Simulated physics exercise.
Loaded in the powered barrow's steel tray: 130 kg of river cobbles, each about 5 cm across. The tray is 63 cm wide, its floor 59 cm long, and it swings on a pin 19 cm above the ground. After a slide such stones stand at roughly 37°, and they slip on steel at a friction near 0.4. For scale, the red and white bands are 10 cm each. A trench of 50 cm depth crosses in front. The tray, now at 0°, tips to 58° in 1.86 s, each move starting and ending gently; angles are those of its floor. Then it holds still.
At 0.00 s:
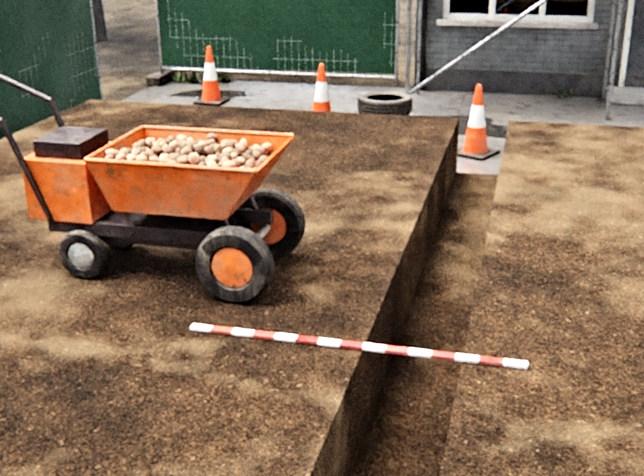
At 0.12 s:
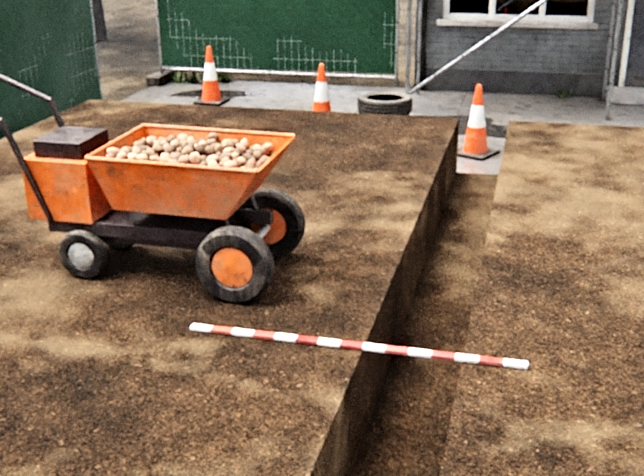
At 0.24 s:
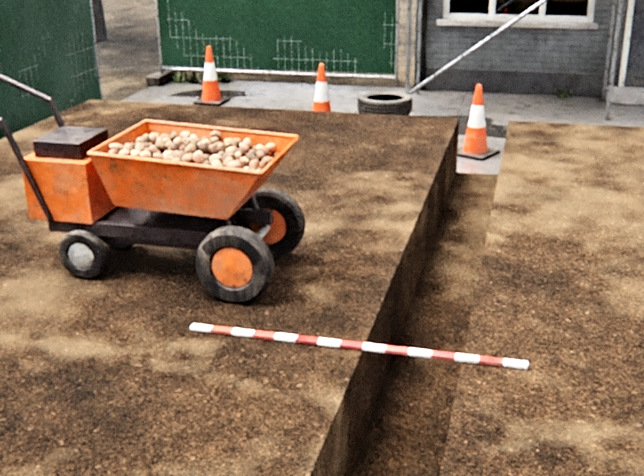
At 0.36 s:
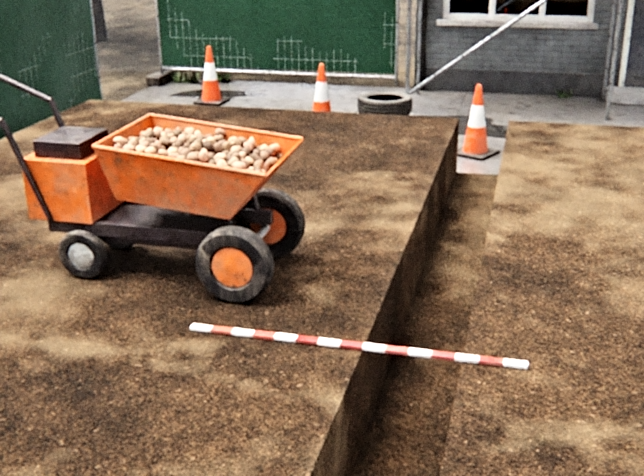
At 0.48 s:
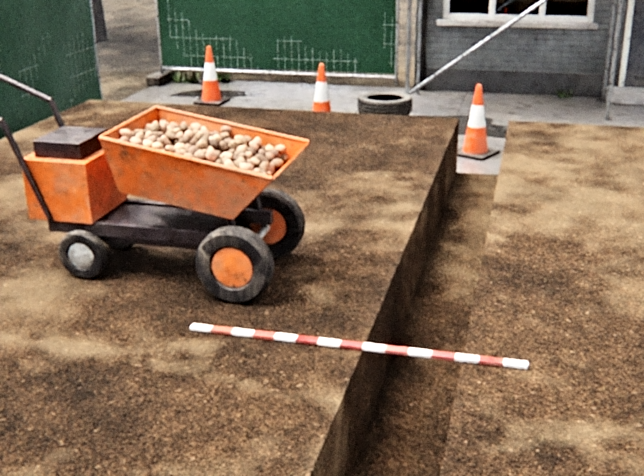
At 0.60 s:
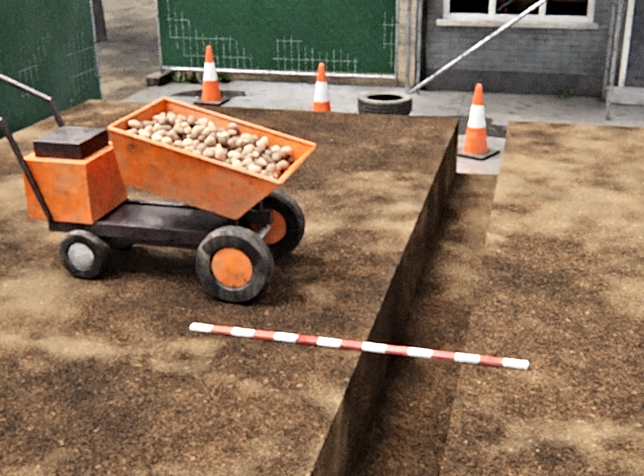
The clip shows an orange powered barrow loaded with rounded stones beside a trench, a red and white pole lying near its front, as the tray gradually tilts forward to the right while the wheels stay still.
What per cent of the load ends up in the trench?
Some 35 per cent of it.
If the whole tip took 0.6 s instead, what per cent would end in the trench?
It would be near 55 per cent.
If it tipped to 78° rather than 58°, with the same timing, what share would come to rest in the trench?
It would be near 80 per cent.
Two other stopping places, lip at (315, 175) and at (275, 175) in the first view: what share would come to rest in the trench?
Near 55 per cent from the first place, 55 from the second.
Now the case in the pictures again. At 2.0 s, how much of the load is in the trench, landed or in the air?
About 5 per cent by then.
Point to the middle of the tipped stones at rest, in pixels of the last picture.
Near (405, 368).
After 1.4 s the floor is at 49°; 100 % in the tray; the foremost stones are at (326, 209).
After 2.0 s the floor is at 58°; 83 % in the tray, 13 % short of the trench, 4 % in the trench; the foremost stones are at (423, 374).
After 2.3 s the floor is at 58°; 63 % in the tray, 18 % short of the trench, 19 % in the trench; the foremost stones are at (460, 390).
After 4.3 s the floor is at 58°; 41 % in the tray, 25 % short of the trench, 35 % in the trench; the foremost stones are at (465, 374).
